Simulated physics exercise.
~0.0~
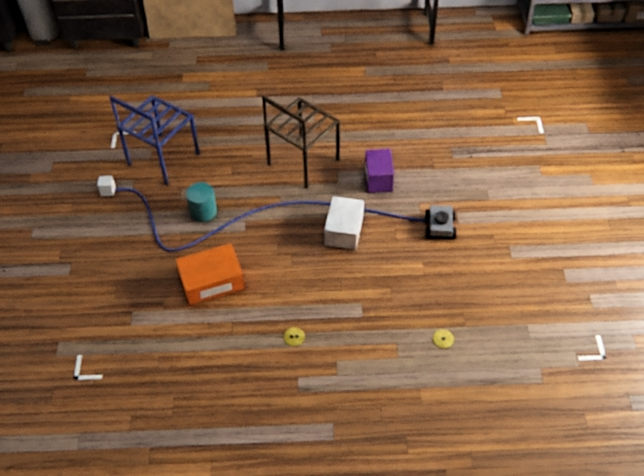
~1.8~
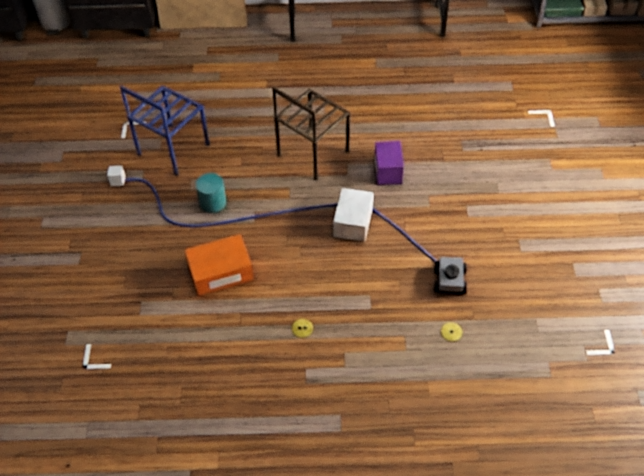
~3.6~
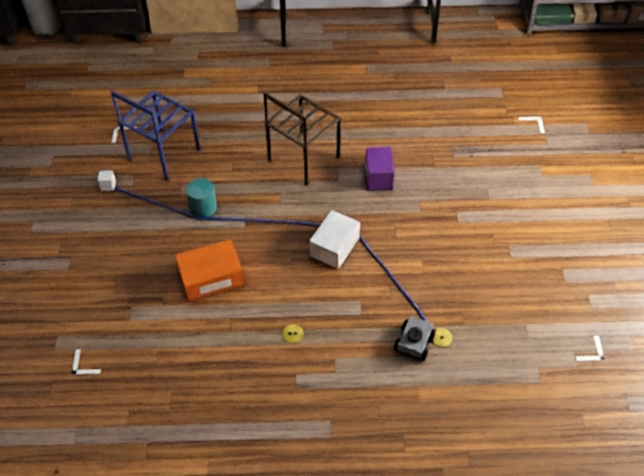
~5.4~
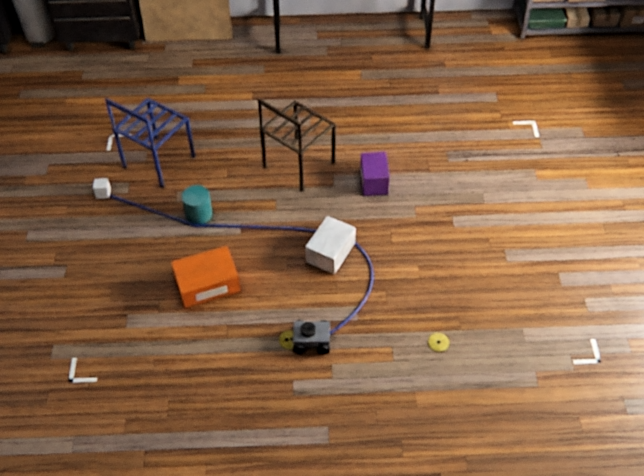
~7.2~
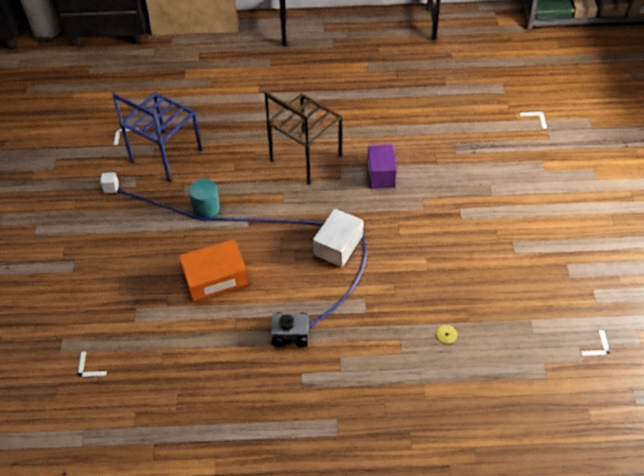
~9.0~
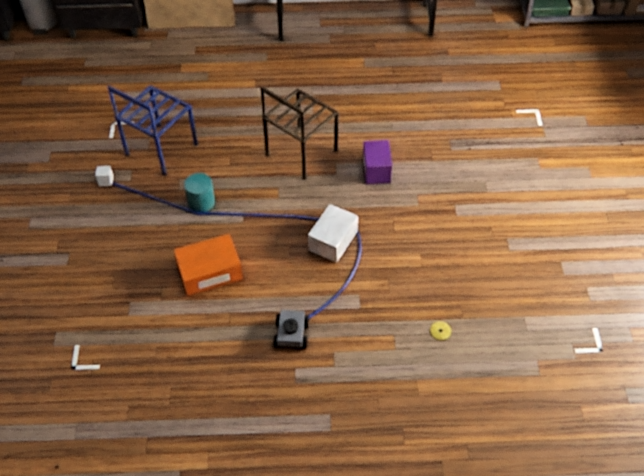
The video shows a small cart trailing a blue lead across a wooden floor, moving down to one yellow mark, then left to another as the lead drags a white crate slightly left and down; the cart stops there, with the lead still attached to the small white block.
